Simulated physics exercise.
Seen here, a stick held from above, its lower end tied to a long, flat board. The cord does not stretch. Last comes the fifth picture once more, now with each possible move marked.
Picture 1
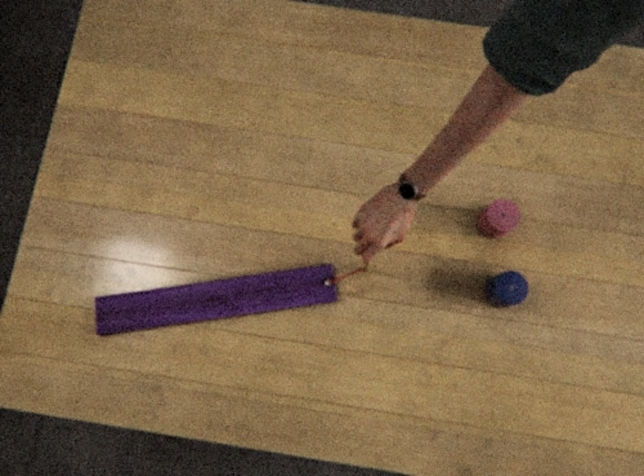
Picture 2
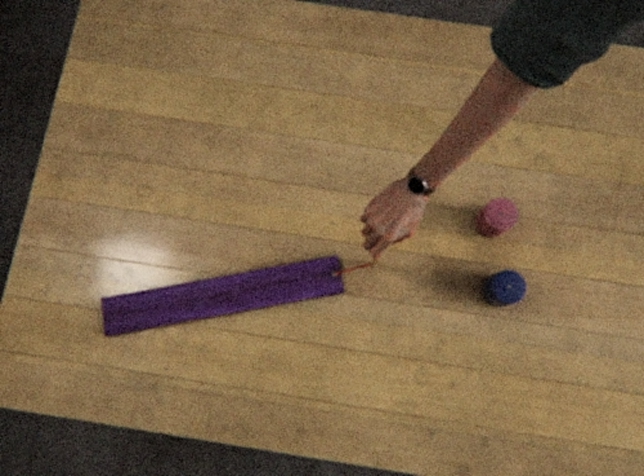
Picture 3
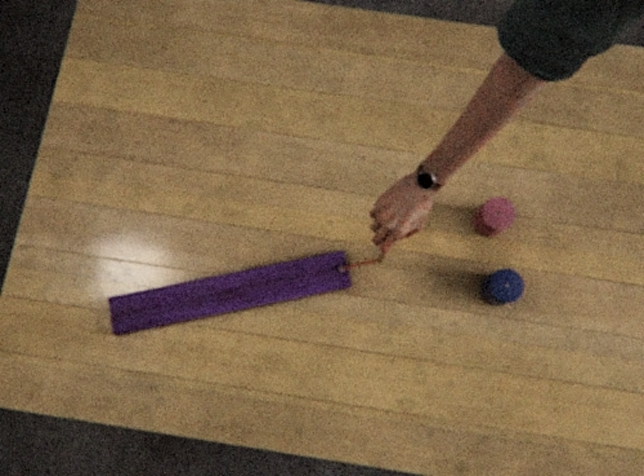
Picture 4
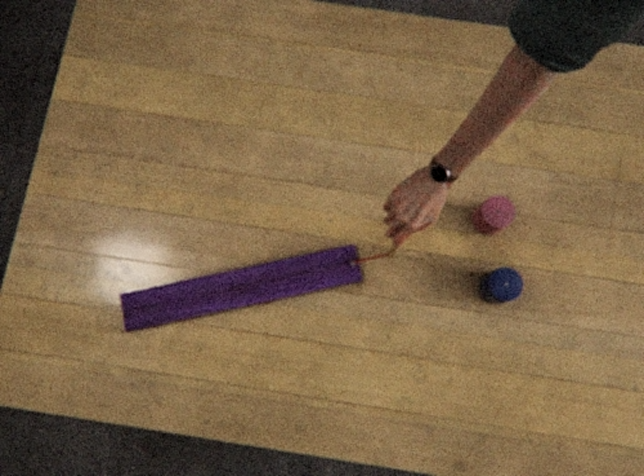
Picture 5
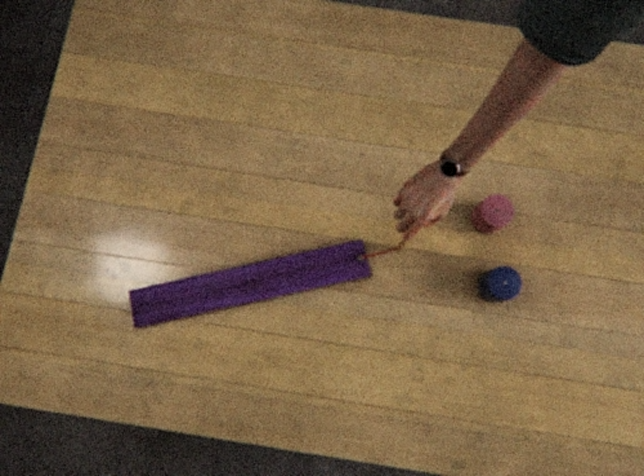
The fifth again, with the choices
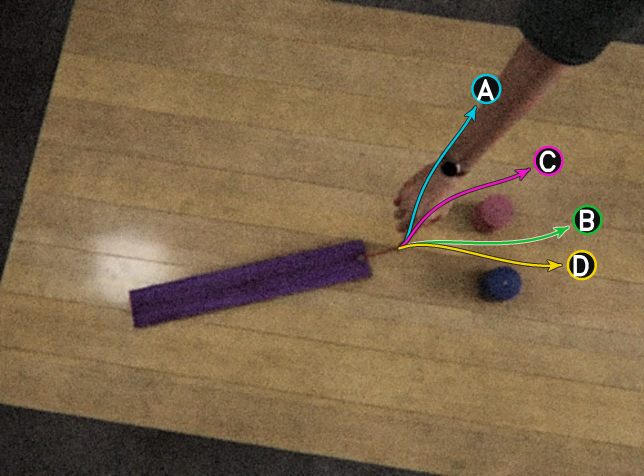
A long, flat purple board slides across a pale wooden floor with dark borders, seen from high above. It starts at the lower left, joined by a thin reddish cord to a hand wearing a dark watch, with small round pink and blue objects to the right. The hand and dark-sleeved arm move right, drawing the board right and slightly upward as it turns a little, while the camera drifts very slightly.
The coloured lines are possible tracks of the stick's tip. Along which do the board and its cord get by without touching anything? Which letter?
Take A.
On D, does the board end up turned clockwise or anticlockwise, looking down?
Clockwise.
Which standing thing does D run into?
The blue tin.
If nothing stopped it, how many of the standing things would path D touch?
It touches one.
On the marked copy, A from (399, 248) via (432, 173) to (476, 107); B from (399, 248) via (485, 243) to (568, 227); C from (399, 248) via (460, 194) to (529, 169); D from (399, 248) via (484, 256) to (561, 265).
Taking A. A third of the way, foot of the stick (421, 194), middle of the board (288, 262).
Two thirds of the way, foot of the stick (451, 144), middle of the board (333, 228).
When it is over, foot of the stick (477, 104), middle of the board (370, 196); nothing has been touched.
As for the rest, B meets the pink tin; C meets the pink tin; D meets the blue tin.
